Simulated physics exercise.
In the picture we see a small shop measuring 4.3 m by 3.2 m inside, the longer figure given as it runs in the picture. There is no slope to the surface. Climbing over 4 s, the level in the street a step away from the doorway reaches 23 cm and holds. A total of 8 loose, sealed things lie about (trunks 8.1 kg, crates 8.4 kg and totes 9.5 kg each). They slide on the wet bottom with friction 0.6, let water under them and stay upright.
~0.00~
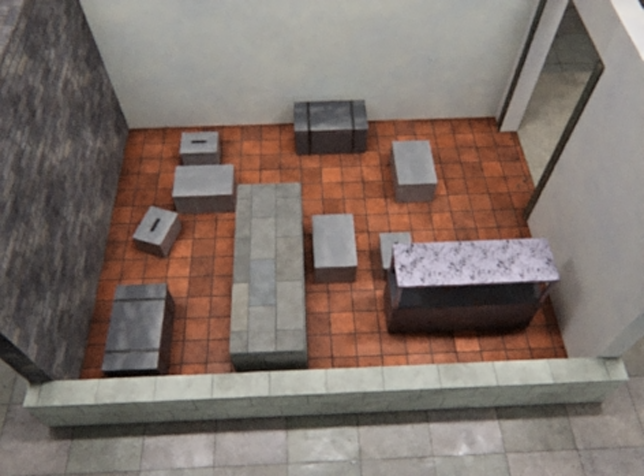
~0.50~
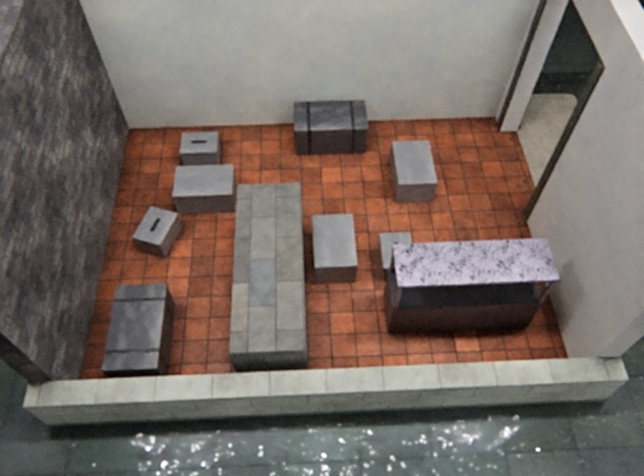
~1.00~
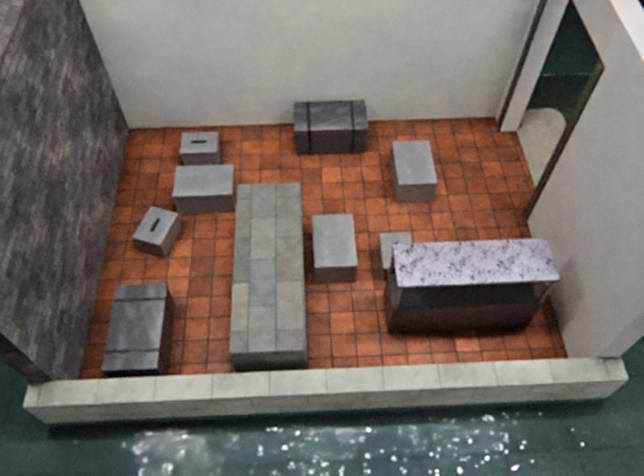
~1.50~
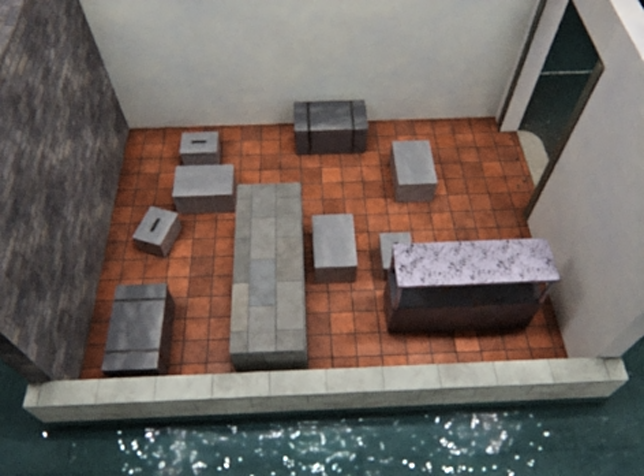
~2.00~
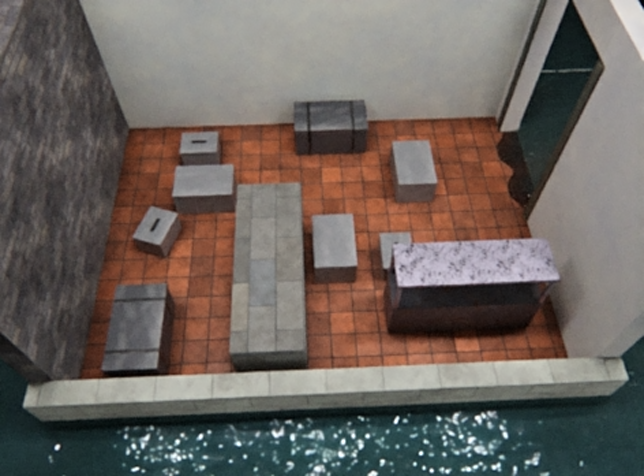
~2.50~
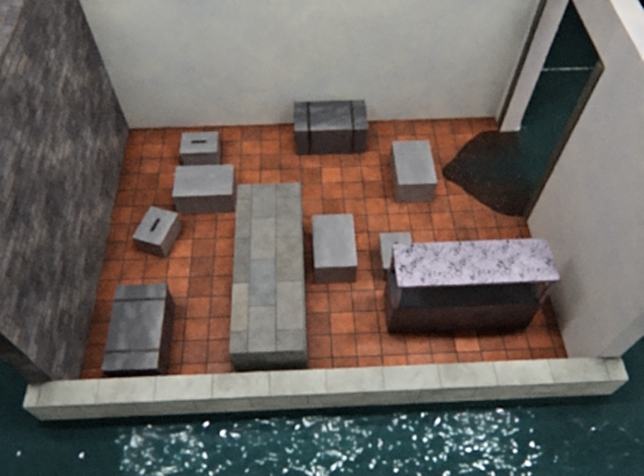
In this clip, dark water covers the ground outside a small walled shop with an orange tiled floor, then enters through the doorway at right and spreads a short way inside, while the grey blocks and counter stay still.
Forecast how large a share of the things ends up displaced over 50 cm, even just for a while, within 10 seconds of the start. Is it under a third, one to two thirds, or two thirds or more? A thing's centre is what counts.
Upper band.
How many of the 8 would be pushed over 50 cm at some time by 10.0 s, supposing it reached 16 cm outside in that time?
Then 4 of them.
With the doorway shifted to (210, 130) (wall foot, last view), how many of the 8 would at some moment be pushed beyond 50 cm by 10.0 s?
Then it comes to 4 of them.
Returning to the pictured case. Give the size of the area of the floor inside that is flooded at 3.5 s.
At that time the wet patch spans about 2.5 m2.
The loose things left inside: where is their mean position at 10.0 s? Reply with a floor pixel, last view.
Near (241, 297).
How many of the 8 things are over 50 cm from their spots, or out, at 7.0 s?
By then the count is 6.
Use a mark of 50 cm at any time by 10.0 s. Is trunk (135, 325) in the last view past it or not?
Answer: Below the mark.
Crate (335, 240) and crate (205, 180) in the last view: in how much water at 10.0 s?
Some 9 cm at the first, some 12 cm at the second.
After 3.5 s 0 of 8 are over 50 cm from their spots; 0 afloat.
After 4.5 s 1 of 8 are over 50 cm from their spots; 0 afloat.
After 7.0 s 6 of 8 are over 50 cm from their spots; 5 afloat.
After 10.0 s 7 of 8 are over 50 cm from their spots, and 7 have been at some point; 8 afloat.
